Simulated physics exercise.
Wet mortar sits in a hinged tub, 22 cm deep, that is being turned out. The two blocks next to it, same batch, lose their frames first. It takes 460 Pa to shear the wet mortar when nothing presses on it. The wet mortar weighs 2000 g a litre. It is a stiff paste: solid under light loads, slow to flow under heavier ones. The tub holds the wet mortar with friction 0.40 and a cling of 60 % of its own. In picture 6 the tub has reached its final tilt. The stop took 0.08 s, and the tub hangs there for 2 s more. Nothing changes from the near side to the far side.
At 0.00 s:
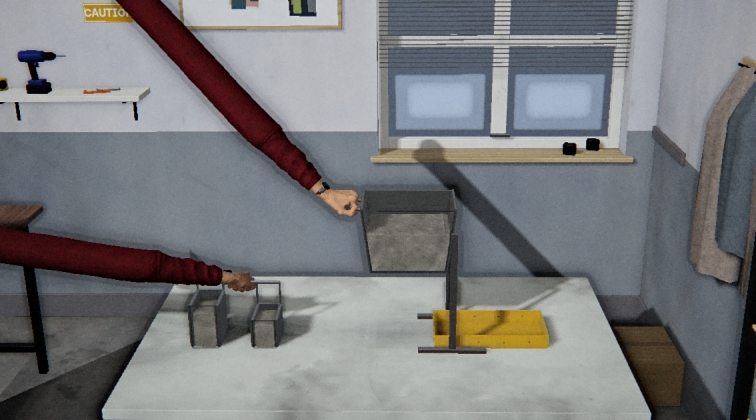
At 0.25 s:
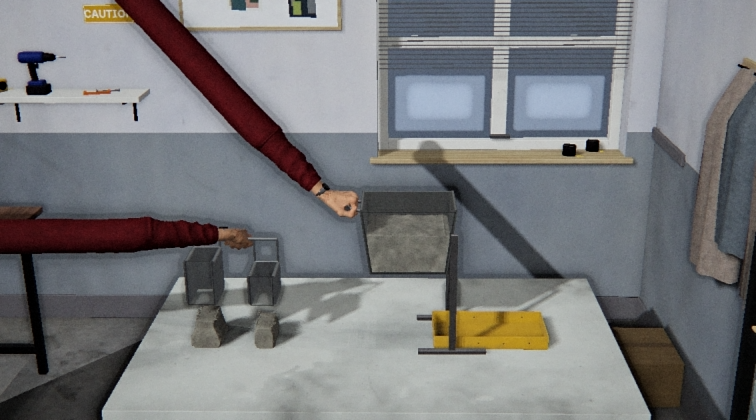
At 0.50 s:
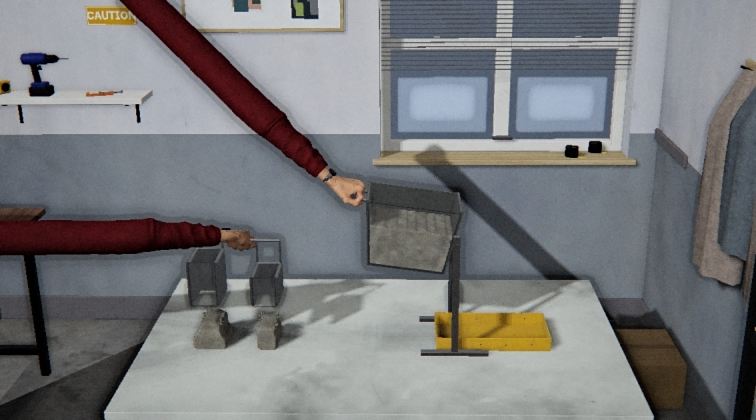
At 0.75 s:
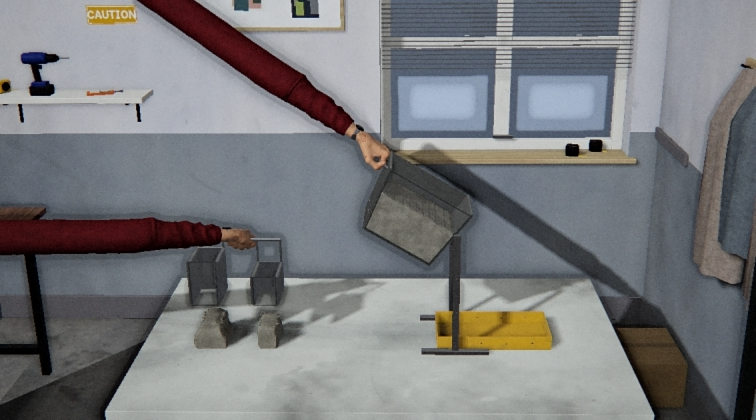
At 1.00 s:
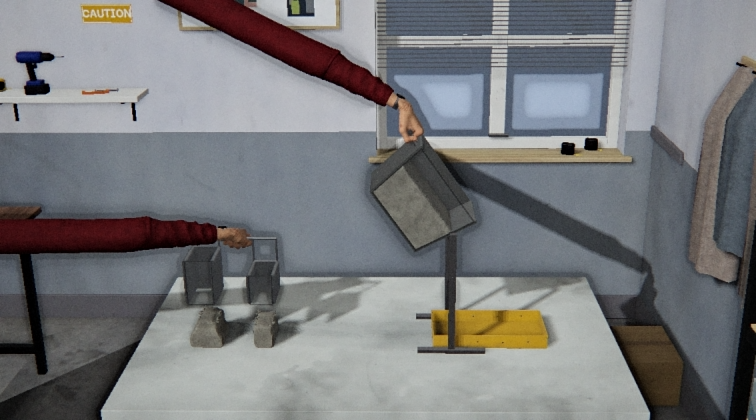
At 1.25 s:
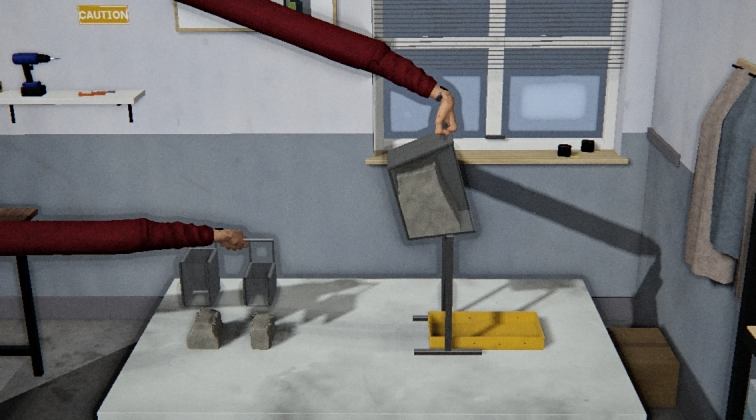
In a workshop with a white table, a hand on the left lifts two small open molds, leaving two gray blocks beneath that slump slightly. Then another hand raises the left edge of a larger hinged tub of gray material, tilting it steeply to the right above a yellow tray.
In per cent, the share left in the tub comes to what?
The share left in the tub is near 78 %.
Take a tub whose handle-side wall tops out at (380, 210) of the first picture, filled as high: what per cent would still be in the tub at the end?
Then about 100 %.
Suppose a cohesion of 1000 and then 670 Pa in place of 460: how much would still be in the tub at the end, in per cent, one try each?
In that order: 100 %, 100 %.
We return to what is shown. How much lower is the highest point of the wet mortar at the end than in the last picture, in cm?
Some 9 cm.
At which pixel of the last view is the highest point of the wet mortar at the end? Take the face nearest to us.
Around (431, 195).
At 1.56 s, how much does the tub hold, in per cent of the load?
About 90 %.
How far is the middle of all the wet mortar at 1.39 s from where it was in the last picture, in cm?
About 4 cm.
By 1.39 s, the tub is at 75 degrees and holds 100 %.
By 1.56 s, the tub is at 75 degrees and holds 89 %.
By 1.73 s, the tub is at 75 degrees and holds 82 %.
By 1.90 s, the tub is at 75 degrees and holds 80 %.
By 3.25 s, at the end, the tub is at 75 degrees and holds 78 %.
